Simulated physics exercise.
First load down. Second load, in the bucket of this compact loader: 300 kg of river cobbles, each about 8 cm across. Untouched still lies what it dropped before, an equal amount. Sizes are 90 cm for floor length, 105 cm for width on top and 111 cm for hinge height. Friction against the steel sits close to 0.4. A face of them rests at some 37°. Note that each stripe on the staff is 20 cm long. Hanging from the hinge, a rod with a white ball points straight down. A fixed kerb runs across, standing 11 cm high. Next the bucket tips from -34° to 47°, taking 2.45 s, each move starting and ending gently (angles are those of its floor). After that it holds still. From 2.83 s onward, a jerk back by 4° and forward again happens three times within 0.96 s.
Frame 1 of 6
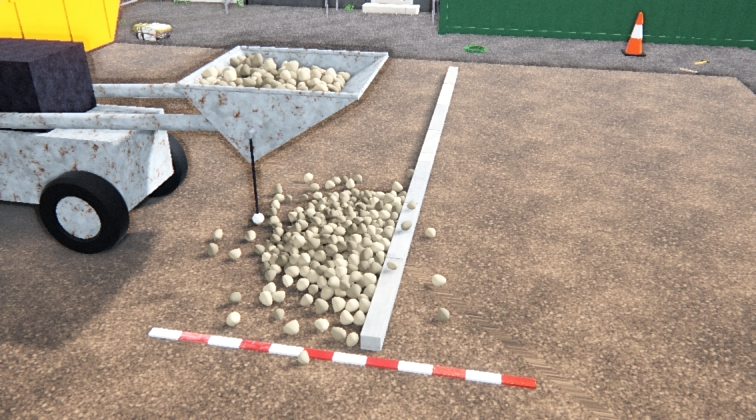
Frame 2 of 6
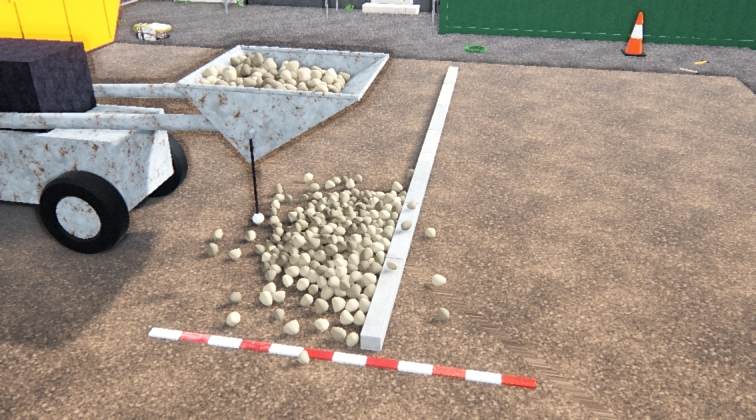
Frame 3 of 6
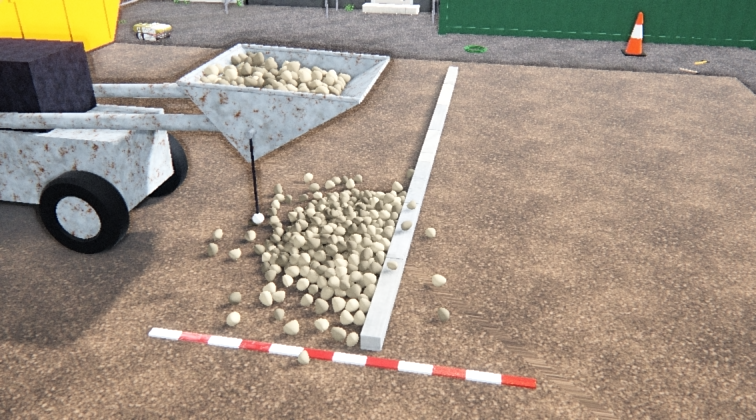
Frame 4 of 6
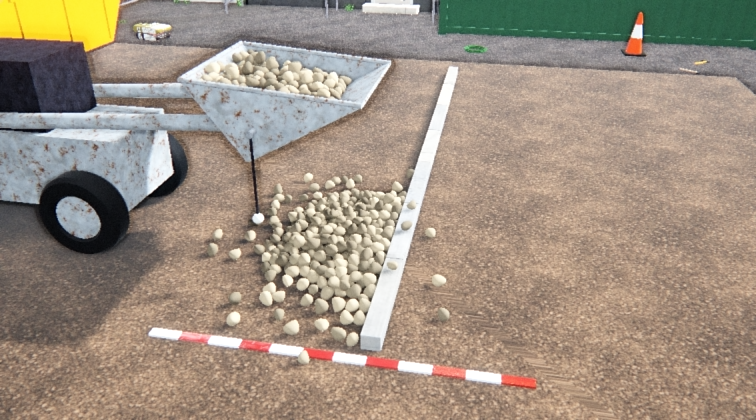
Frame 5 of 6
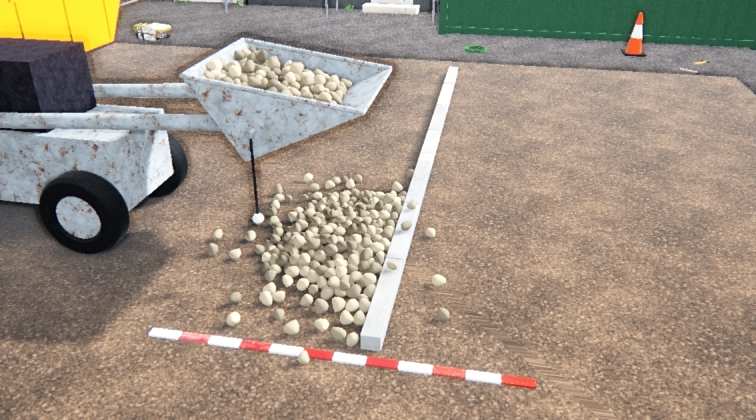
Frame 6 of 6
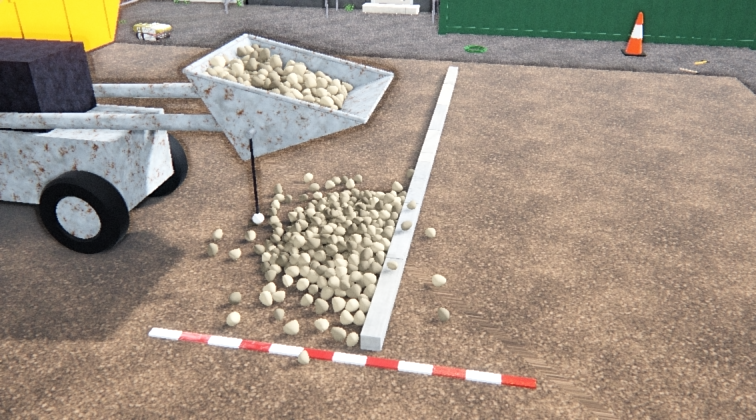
The metal bucket on the small loader, full of pale round stones, slowly tilted forward a little, its right-hand lip dipping, while the stones already heaped against the kerb below lay still.
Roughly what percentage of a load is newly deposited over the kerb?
Around 32 per cent of a load is newly deposited there.
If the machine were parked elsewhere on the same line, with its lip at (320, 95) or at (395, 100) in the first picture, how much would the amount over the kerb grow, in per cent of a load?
Around 10 and 70 percent respectively.
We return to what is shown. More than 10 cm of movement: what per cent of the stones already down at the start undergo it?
Some 5 percent, give or take.
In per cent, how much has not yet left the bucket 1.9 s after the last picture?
Roughly 0 per cent remains inside.
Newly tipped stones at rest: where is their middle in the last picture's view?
Roughly at pixel (385, 232).
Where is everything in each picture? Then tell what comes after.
In the first frame, the bucket is at -34°, its lip at (358, 97); the top of the load is at (262, 65). The earlier load is highest near (343, 226), 19 cm above ground level, 99 % on this side of the kerb, 1 % over the kerb.
The second frame shows lip at (359, 98), floor tilted -33°, highest stones at (262, 64).
The third frame shows lip at (360, 101), floor tilted -32°, highest stones at (259, 62).
In the fourth frame, the bucket is at -29°, its lip at (362, 106); the top of the load is at (258, 60).
The fifth frame shows lip at (364, 113), floor tilted -26°, highest stones at (254, 58).
The sixth frame shows lip at (365, 121), floor tilted -22°, highest stones at (256, 56).
Then, 1.2 s after the last picture the floor is at 34°; in per cent of one load, 80 in the bucket, 119 on this side of the kerb, 1 over the kerb; the foremost stones are at (414, 249).
Then, 1.9 s after the last picture the floor is at 47°; in per cent of one load, 0 in the bucket, 176 on this side of the kerb, 24 over the kerb; the foremost stones are at (498, 259).
Then, 3.6 s after the last picture the floor is at 47°; in per cent of one load, 0 in the bucket, 167 on this side of the kerb, 33 over the kerb; the foremost stones are at (551, 278).
Then, 6.2 s after the last picture the floor is at 47°; in per cent of one load, 0 in the bucket, 167 on this side of the kerb, 33 over the kerb; the foremost stones are at (551, 278). Net gain over the kerb, 32.
